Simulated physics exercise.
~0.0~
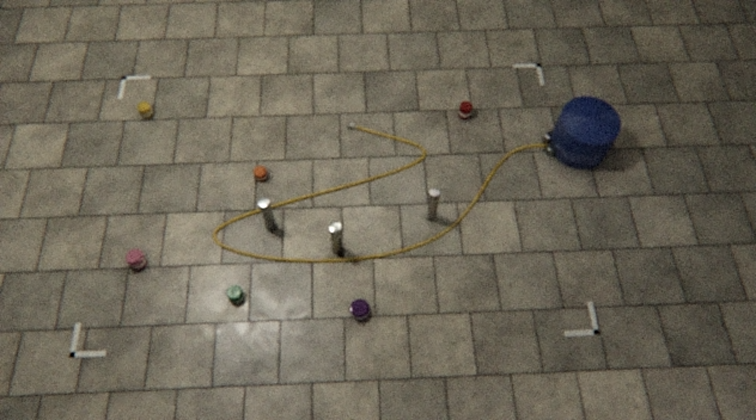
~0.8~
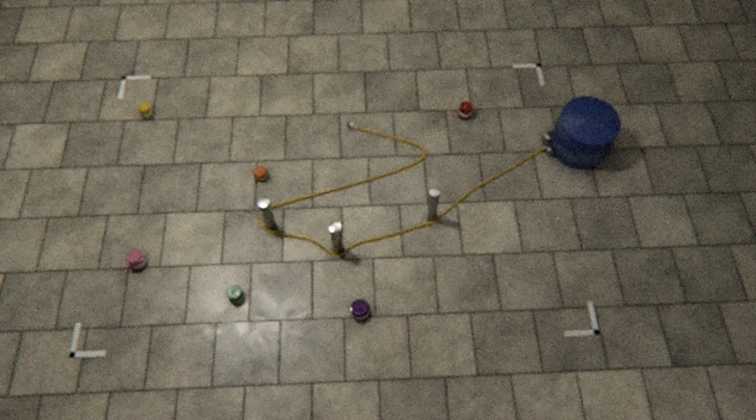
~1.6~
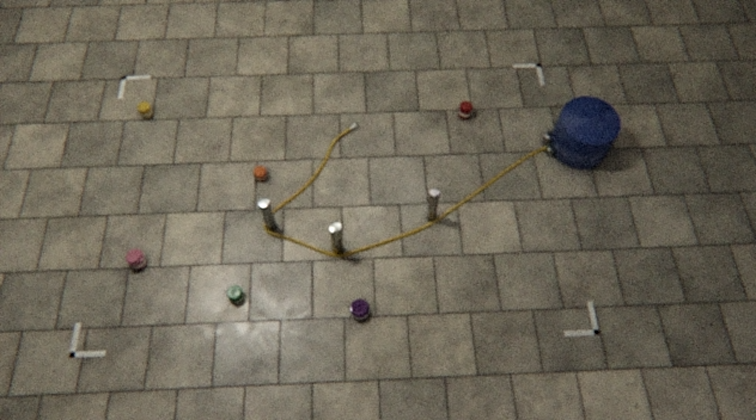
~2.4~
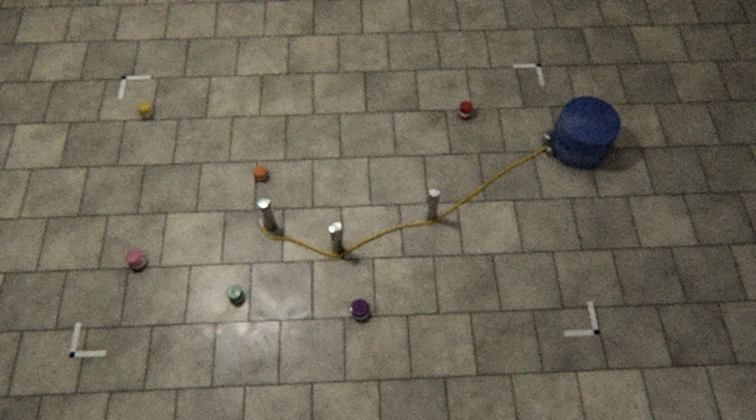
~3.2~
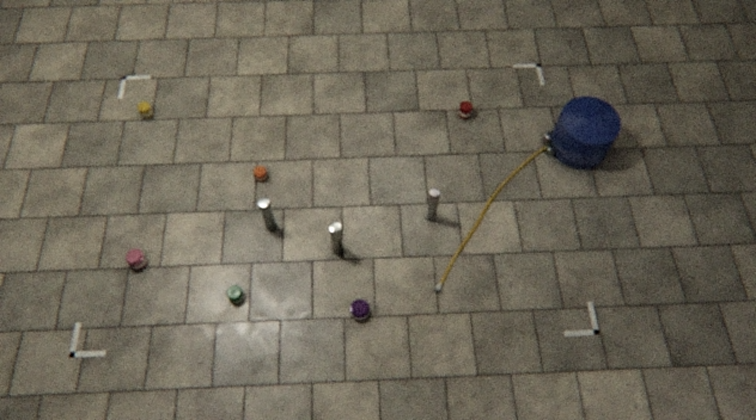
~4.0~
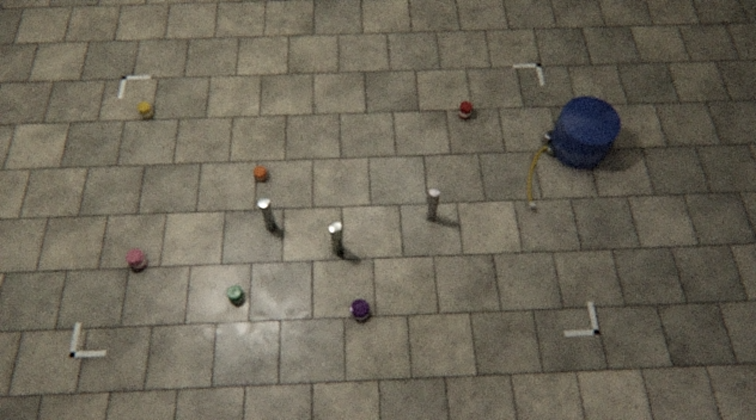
On a grey paved floor, a yellow cord tightens around three metal posts, slips free and retracts almost wholly into a blue drum.
